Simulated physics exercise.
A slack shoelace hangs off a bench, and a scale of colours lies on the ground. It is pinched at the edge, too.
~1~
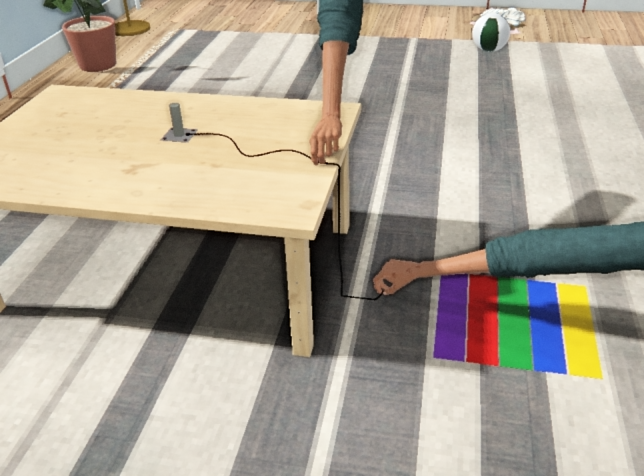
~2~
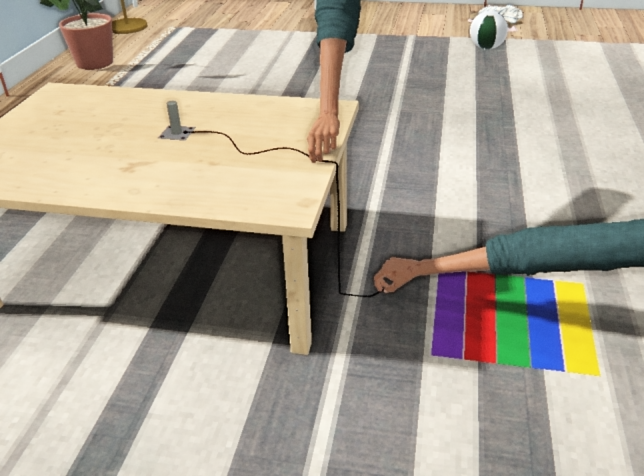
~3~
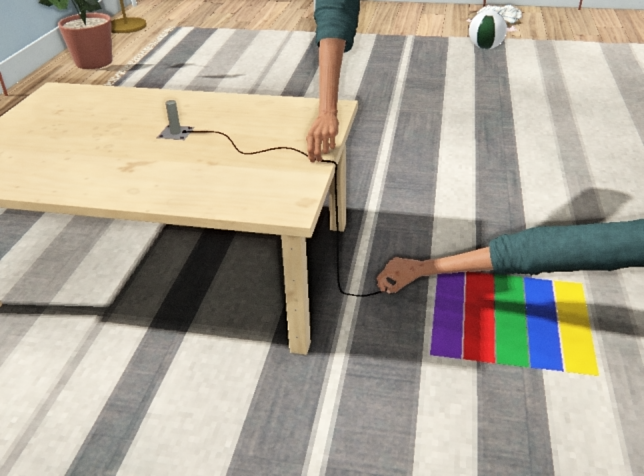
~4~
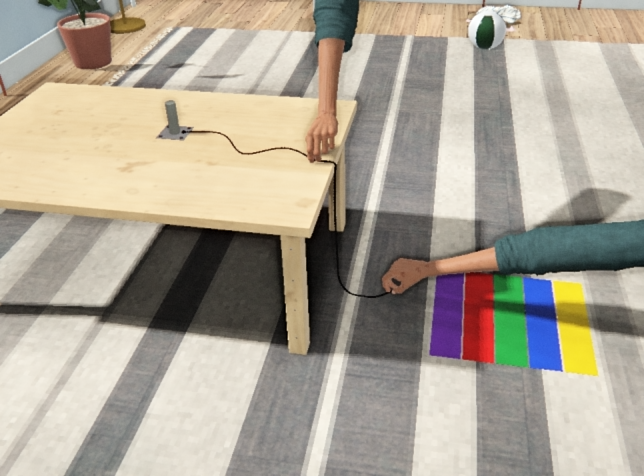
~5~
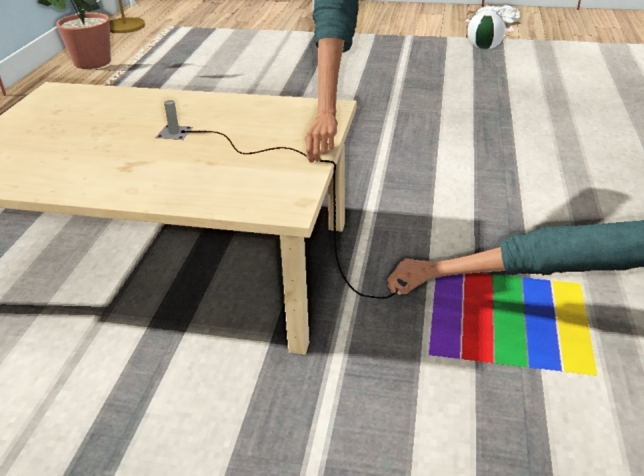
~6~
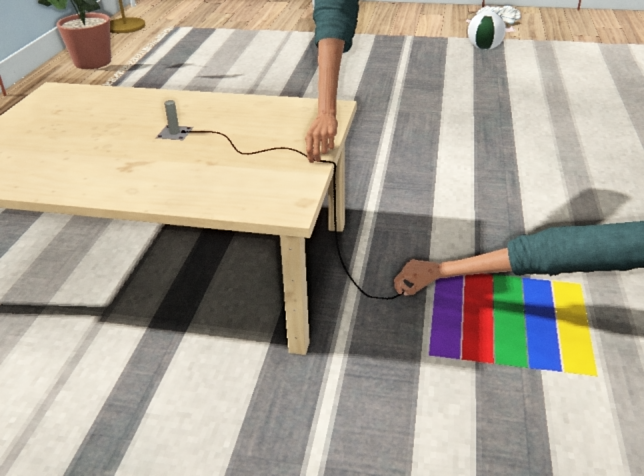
A hand near the floor slowly draws the hanging dark lace slightly to the right.
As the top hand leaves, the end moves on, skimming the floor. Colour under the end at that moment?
Green.
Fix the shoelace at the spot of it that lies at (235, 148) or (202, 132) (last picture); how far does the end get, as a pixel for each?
The spots come out as (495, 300) and (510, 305), in that order.
A little later, end near (452, 297); over purple.
Next, end near (490, 301); over red.
When it is tight, end near (512, 304); over green. It gets as far as the green strip.
